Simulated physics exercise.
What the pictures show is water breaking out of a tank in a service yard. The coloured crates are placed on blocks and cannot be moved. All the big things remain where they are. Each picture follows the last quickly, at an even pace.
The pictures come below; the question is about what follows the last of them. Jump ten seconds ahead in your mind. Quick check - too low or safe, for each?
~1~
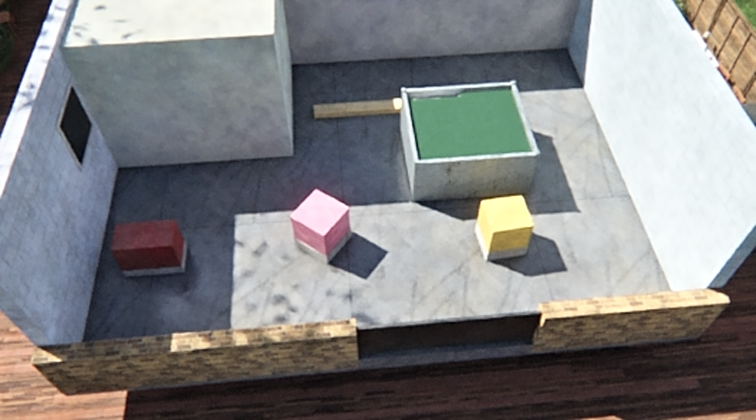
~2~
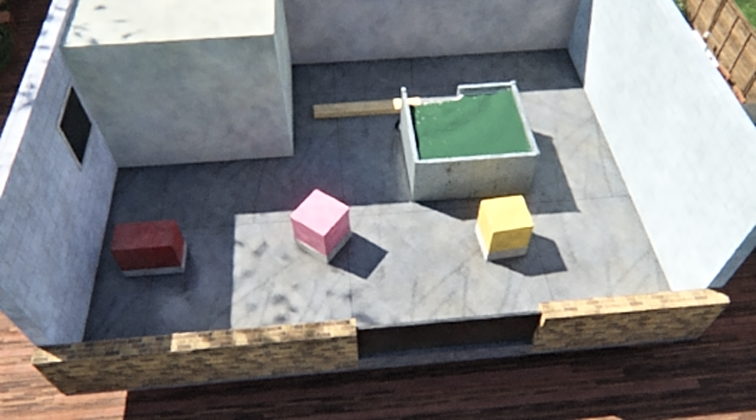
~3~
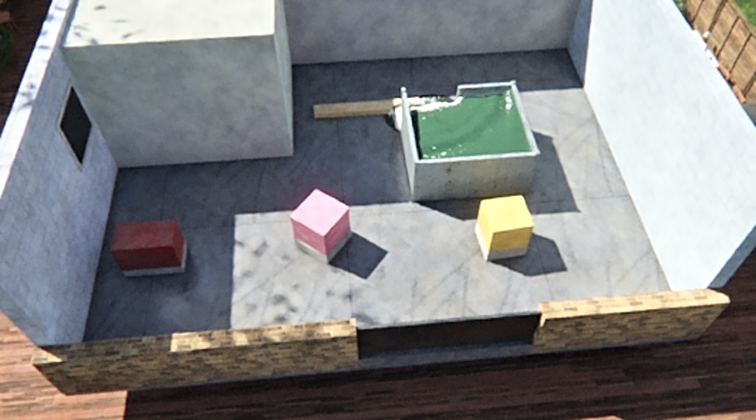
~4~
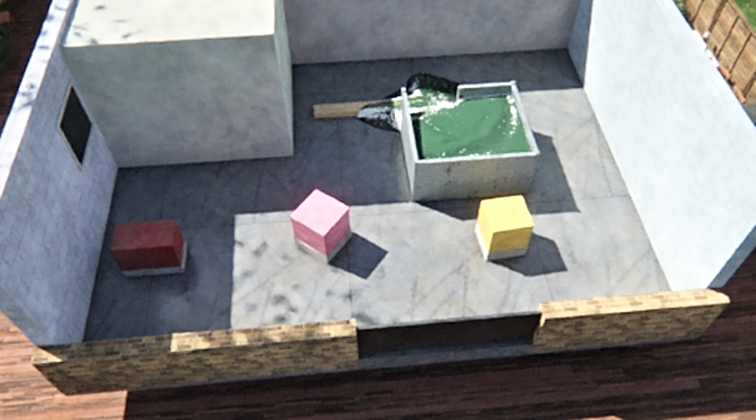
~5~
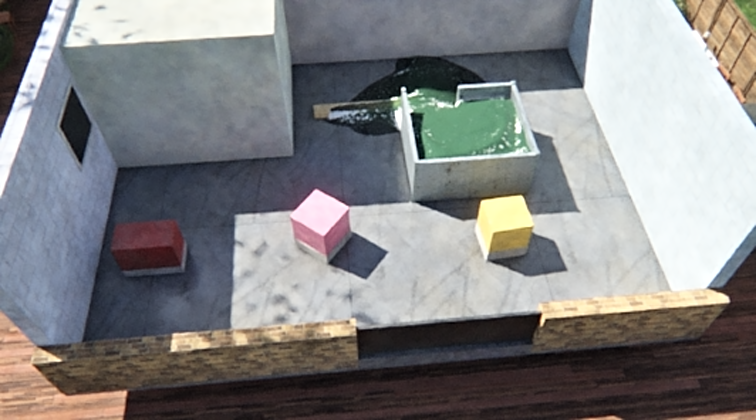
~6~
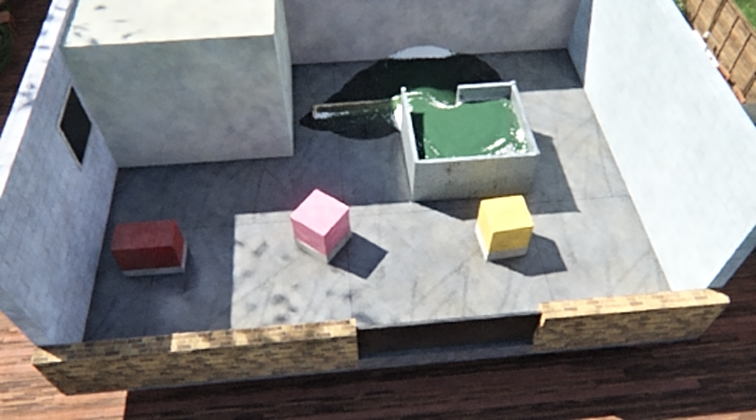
Yellow crate safe; red crate safe; pink crate safe.
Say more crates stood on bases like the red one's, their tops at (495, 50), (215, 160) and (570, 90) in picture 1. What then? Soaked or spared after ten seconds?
As listed: Is topped, stays dry, ends up wet.
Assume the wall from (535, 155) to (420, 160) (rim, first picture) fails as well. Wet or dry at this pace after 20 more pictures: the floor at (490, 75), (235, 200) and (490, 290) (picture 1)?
Taking the points one after the other, they come out not soaked, not soaked and inundated.
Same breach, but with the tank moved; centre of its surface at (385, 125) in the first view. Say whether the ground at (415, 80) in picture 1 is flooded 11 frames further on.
At that place: Flooded.
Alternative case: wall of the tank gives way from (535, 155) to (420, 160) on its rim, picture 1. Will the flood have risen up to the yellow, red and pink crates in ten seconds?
Here's how it goes: The yellow is swamped, the red is swamped, and the pink is left untouched.
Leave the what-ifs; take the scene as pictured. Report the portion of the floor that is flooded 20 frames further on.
Some 45 per cent.
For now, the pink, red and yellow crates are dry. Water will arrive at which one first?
That one is the one in pink.
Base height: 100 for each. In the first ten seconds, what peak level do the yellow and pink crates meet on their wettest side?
Taking them in the order asked, 60 percent and 80 percent.
A moment on, water covers 20 % of the floor; the yellow crate not reached, the red crate not reached, the pink crate not reached.
Next, water covers 25 % of the floor; the yellow crate not reached, the red crate not reached, the pink crate water round its plinth.
Then, water covers 45 % of the floor; the yellow crate not reached, the red crate not reached, the pink crate water round its plinth.
Later, water covers 75 % of the floor; the yellow crate water round its plinth, the red crate water round its plinth, the pink crate water round its plinth.
In the end, water covers 90 % of the floor; the yellow crate stayed above the water, the red crate stayed above the water, the pink crate stayed above the water.
